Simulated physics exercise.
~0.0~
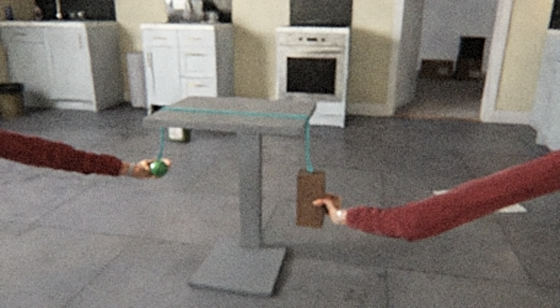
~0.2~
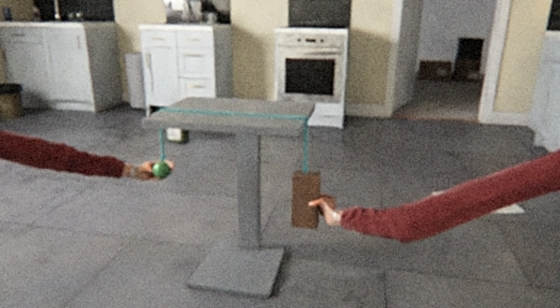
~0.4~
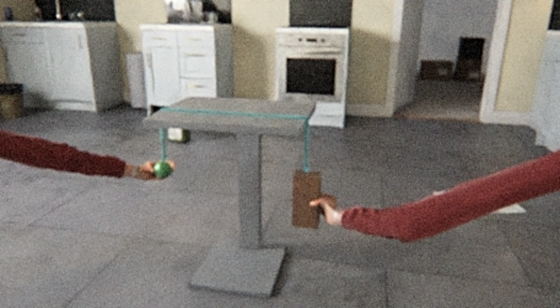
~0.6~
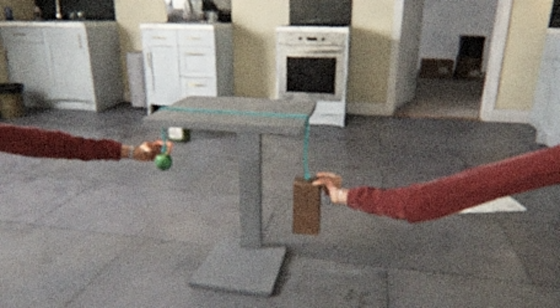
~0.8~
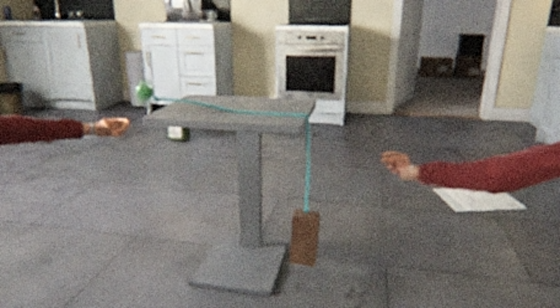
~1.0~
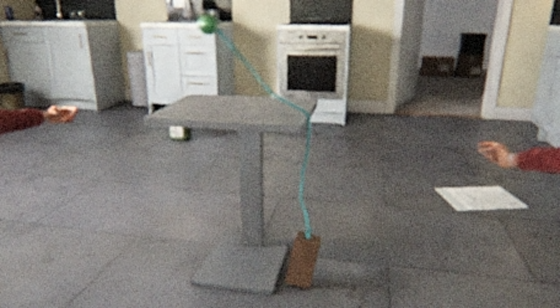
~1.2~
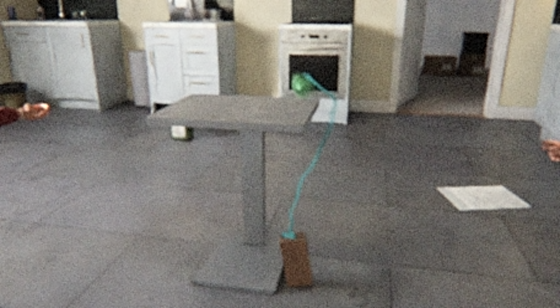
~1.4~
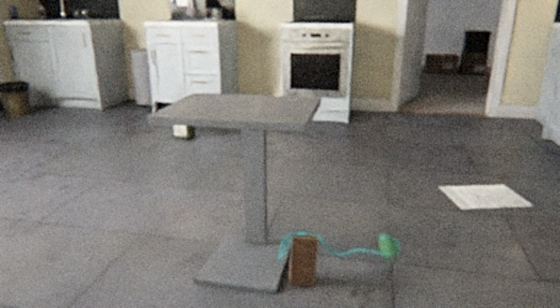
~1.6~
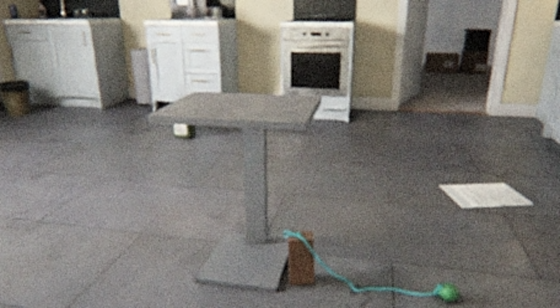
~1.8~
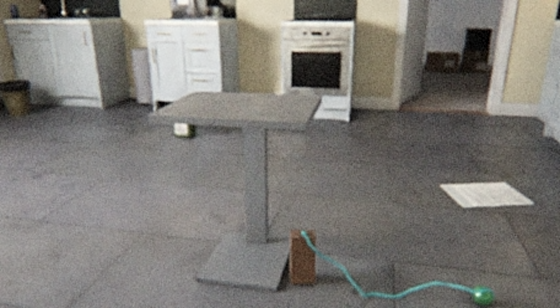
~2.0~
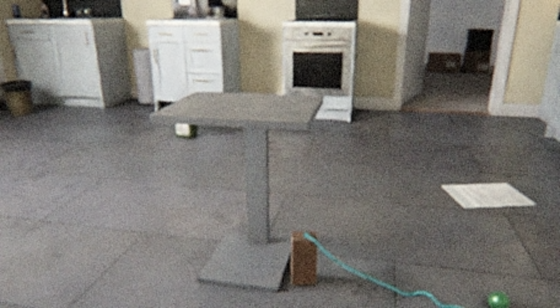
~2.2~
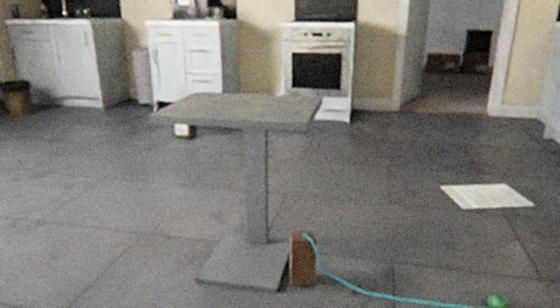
Two hands releasing a green apple and brown brick corded over a table, the brick dropping, the apple following rightwards to the floor.
